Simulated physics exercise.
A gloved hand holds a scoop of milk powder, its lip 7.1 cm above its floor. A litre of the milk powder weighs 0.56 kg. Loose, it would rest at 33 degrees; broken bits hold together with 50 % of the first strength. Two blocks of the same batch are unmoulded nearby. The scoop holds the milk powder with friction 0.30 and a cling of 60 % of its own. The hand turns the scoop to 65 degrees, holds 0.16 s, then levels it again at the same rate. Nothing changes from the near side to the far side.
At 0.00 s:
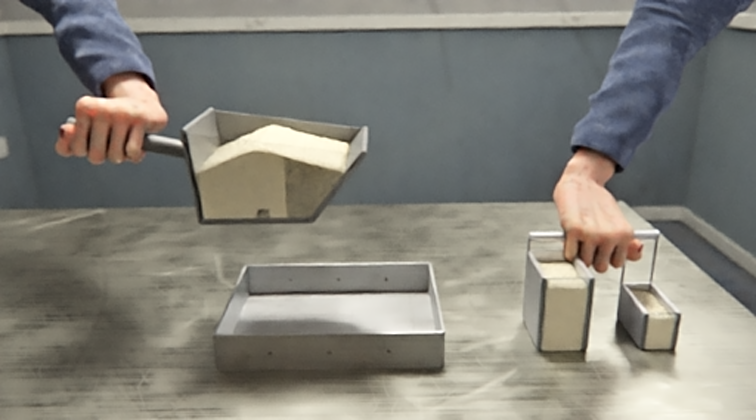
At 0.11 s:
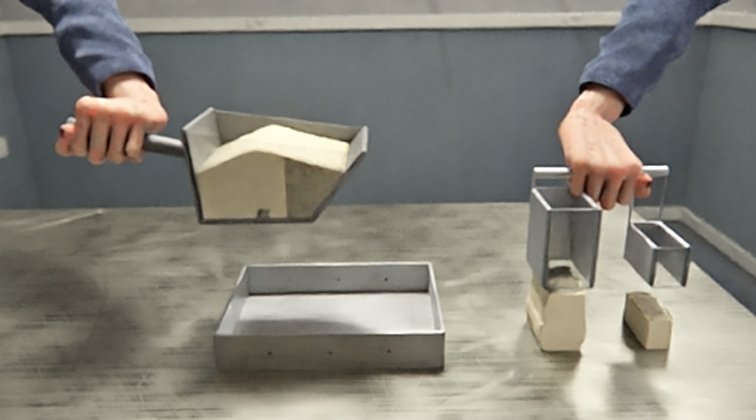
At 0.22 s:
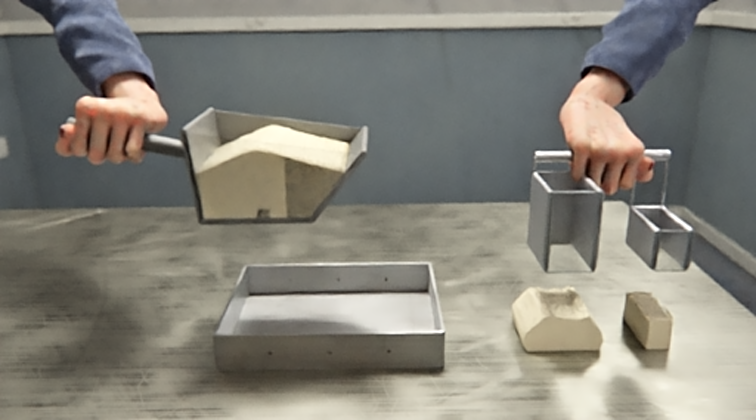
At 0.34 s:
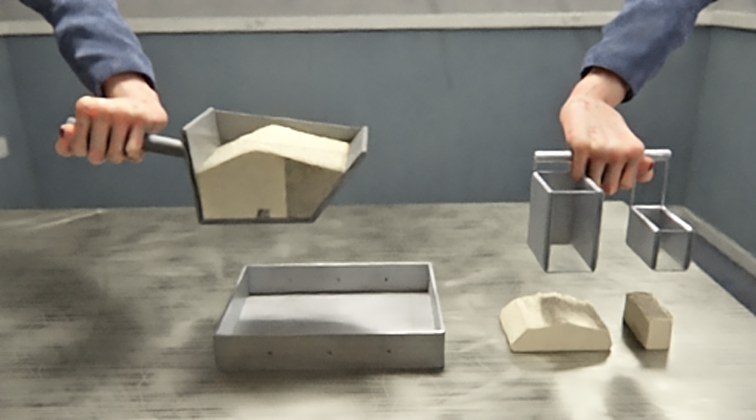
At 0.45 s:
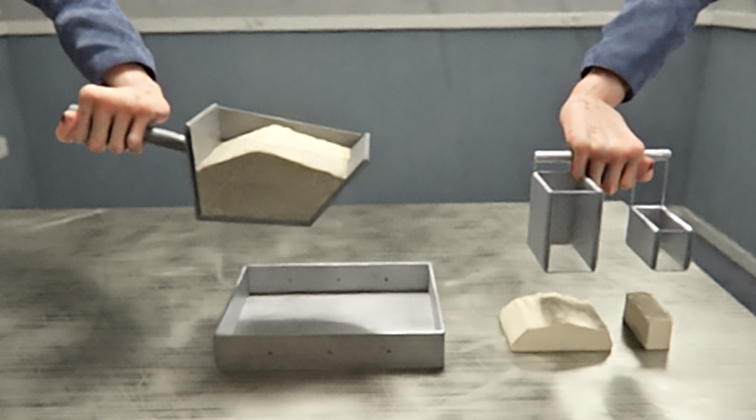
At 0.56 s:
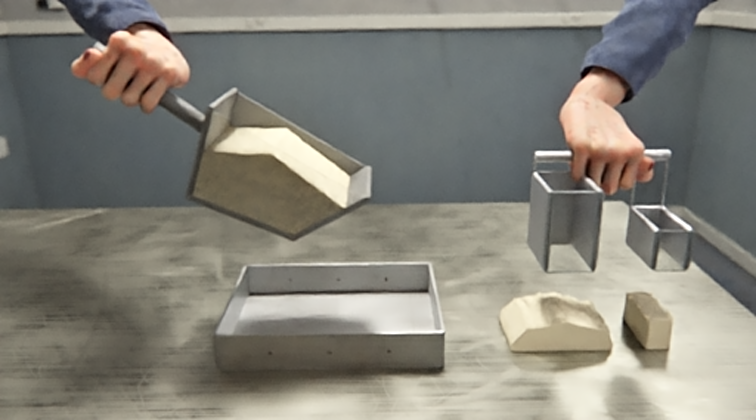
Two hands lifted a pair of joined metal moulds off two pale blocks on the right, the taller one slumping into a low mound, then tilted a scoop of cream-coloured powder down toward the right.
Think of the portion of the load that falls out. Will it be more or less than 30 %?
The result is more than 30 %.
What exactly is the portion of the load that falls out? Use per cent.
About 40 %.
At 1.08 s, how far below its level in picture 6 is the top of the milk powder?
Some 2.0 cm.
After 0.80 s, the scoop is at 65 degrees and 0 % has left it.
After 1.08 s, the scoop is at 59 degrees and 35 % has left it.
After 1.37 s, the scoop is at 3 degrees and 41 % has left it.
After 1.65 s, the scoop is at 0 degrees and 41 % has left it.
After 1.76 s, at the end, the scoop is at 0 degrees and 41 % has left it.
